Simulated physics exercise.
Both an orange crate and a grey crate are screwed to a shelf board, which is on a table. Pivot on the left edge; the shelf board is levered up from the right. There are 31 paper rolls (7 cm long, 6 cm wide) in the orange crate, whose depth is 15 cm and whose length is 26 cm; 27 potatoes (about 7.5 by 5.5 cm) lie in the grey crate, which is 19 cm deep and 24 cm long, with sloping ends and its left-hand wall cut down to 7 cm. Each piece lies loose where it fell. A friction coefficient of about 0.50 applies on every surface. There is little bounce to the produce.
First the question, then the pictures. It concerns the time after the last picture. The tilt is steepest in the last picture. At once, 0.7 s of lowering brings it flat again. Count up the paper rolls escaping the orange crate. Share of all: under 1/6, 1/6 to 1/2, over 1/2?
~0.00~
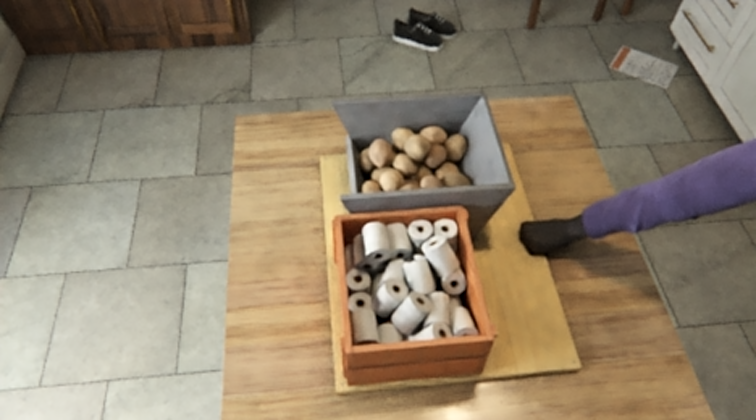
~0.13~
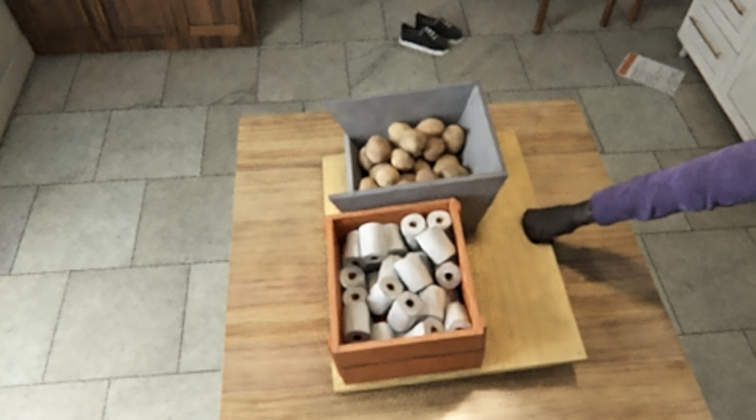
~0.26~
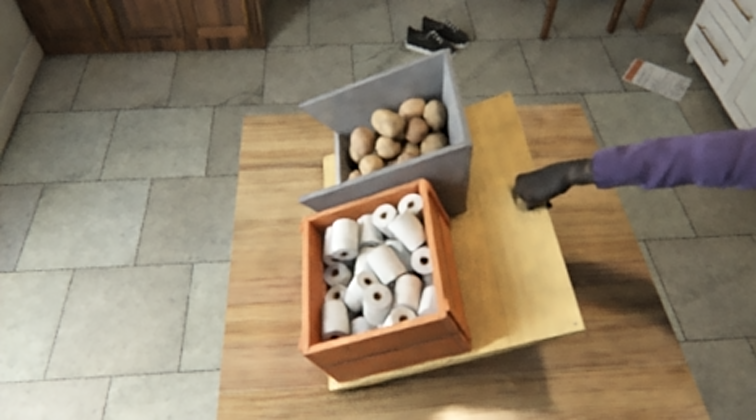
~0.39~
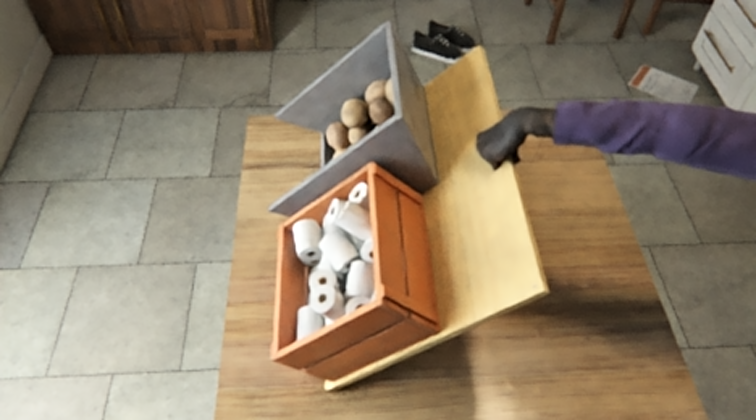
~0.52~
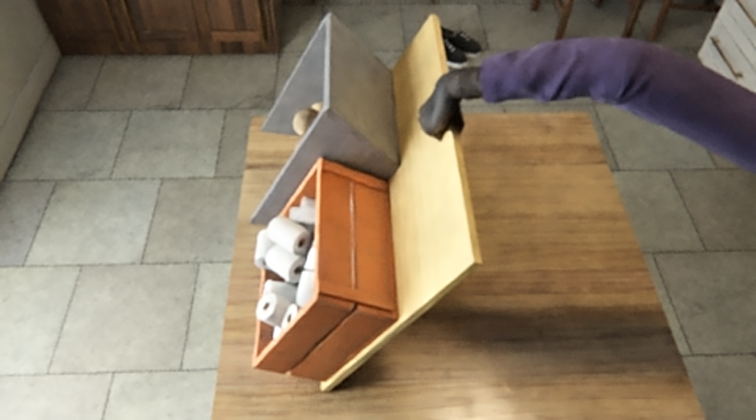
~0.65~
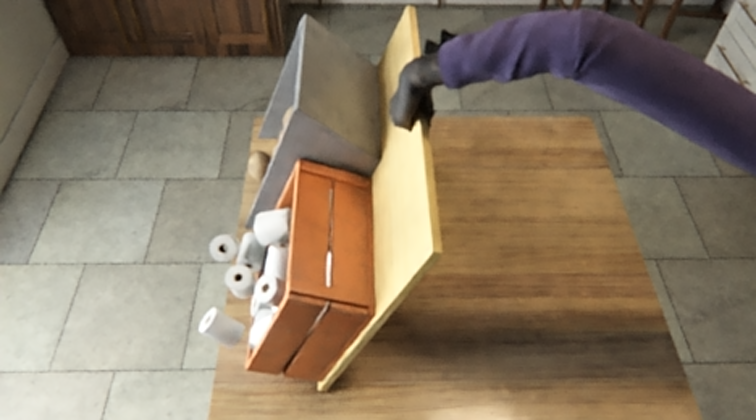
1/6 to 1/2.
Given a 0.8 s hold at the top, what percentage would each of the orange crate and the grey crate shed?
Orange crate: 30%, grey crate: 80%.
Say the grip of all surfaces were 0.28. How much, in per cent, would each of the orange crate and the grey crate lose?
Orange crate 40, grey crate 70 per cent.
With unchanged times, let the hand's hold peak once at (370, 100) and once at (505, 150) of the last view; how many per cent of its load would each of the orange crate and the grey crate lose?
Loss per try - orange crate 50 / 10 percent, grey crate 80 / 30 percent.
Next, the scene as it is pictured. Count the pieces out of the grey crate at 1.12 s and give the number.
Roughly, out by then: Grey crate 18.
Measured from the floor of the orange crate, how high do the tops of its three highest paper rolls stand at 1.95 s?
13 cm or thereabouts.
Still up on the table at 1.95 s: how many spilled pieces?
Roughly 8.
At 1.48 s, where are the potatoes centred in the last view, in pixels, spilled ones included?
They're centred near (281, 204).
After 0.86 s, tilt 53°; the orange crate is down by 8 of 31 and the grey crate is down by 15 of 27.
After 1.12 s, tilt 17°; the orange crate is down by 8 of 31 and the grey crate is down by 18 of 27.
After 1.48 s, tilt 0°; the orange crate is down by 8 of 31 and the grey crate is down by 19 of 27.
Outcome (at 1.95 s), the orange crate is down by 8 of 31 and the grey crate is down by 19 of 27. Asked share, 8 of 31, 26 per cent.
